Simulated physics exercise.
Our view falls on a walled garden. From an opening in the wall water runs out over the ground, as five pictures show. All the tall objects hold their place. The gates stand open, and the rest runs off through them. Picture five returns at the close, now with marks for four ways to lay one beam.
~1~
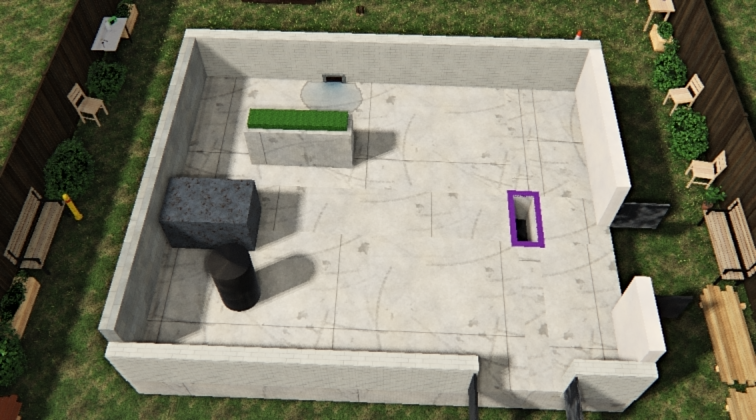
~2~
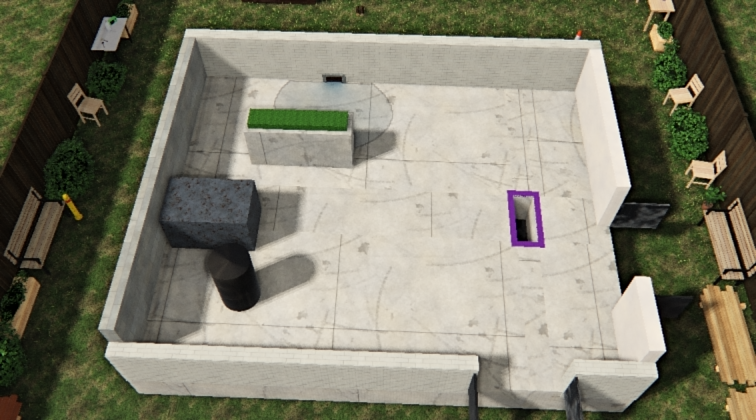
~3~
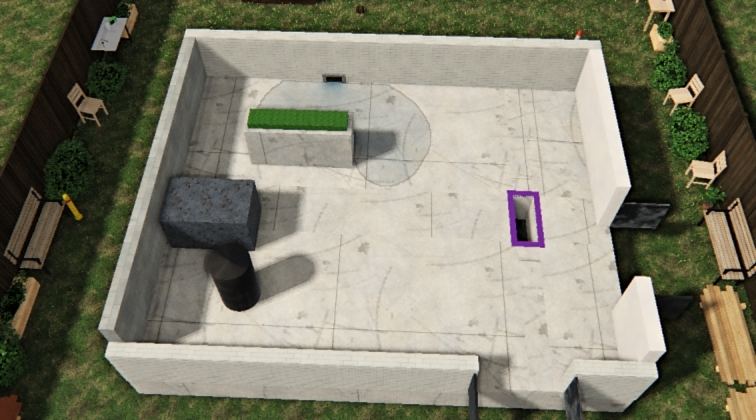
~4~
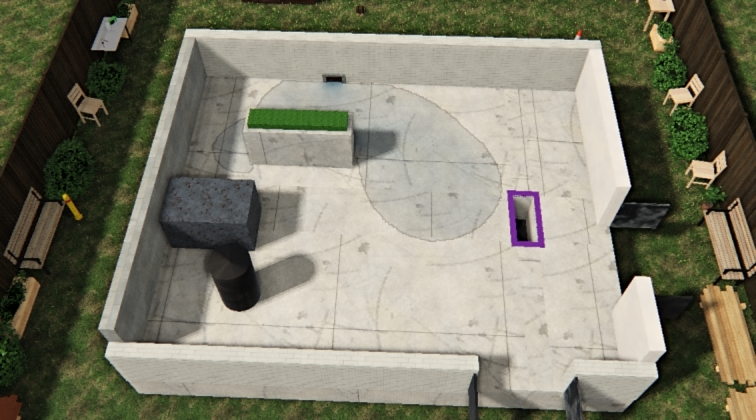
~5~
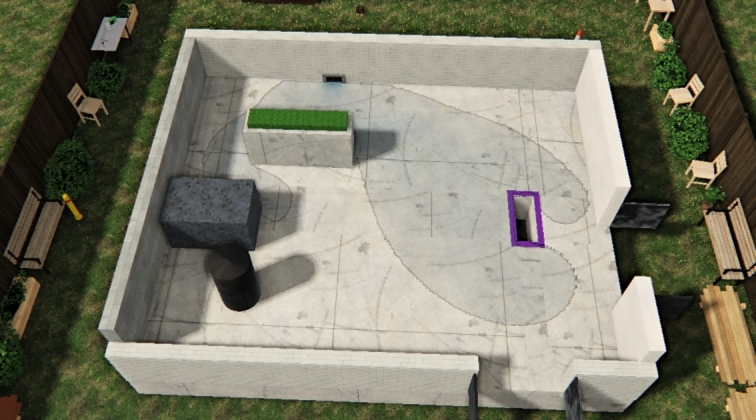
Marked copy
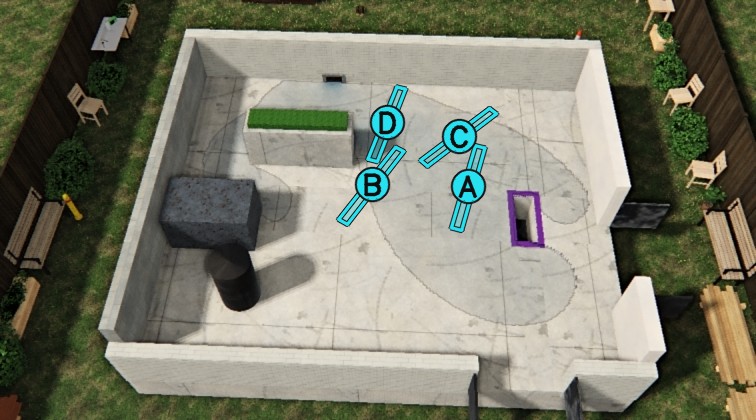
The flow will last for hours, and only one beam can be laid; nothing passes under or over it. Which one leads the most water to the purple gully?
Best: B.
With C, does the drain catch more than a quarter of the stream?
No, it does not.
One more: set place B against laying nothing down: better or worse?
It is worse.
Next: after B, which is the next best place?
C.
On the marked copy, A from (456, 229) to (480, 146); B from (343, 221) to (399, 149); C from (424, 163) to (493, 111); D from (372, 160) to (401, 88).
With A, next to none of the stream runs into the purple gully, about 99 % out by the gates.
With B, about 21 % of the stream runs into the purple gully, about 79 % out by the gates.
With C, about 11 % of the stream runs into the purple gully, about 88 % out by the gates.
With D, about 4 % of the stream runs into the purple gully, about 90 % out by the gates.
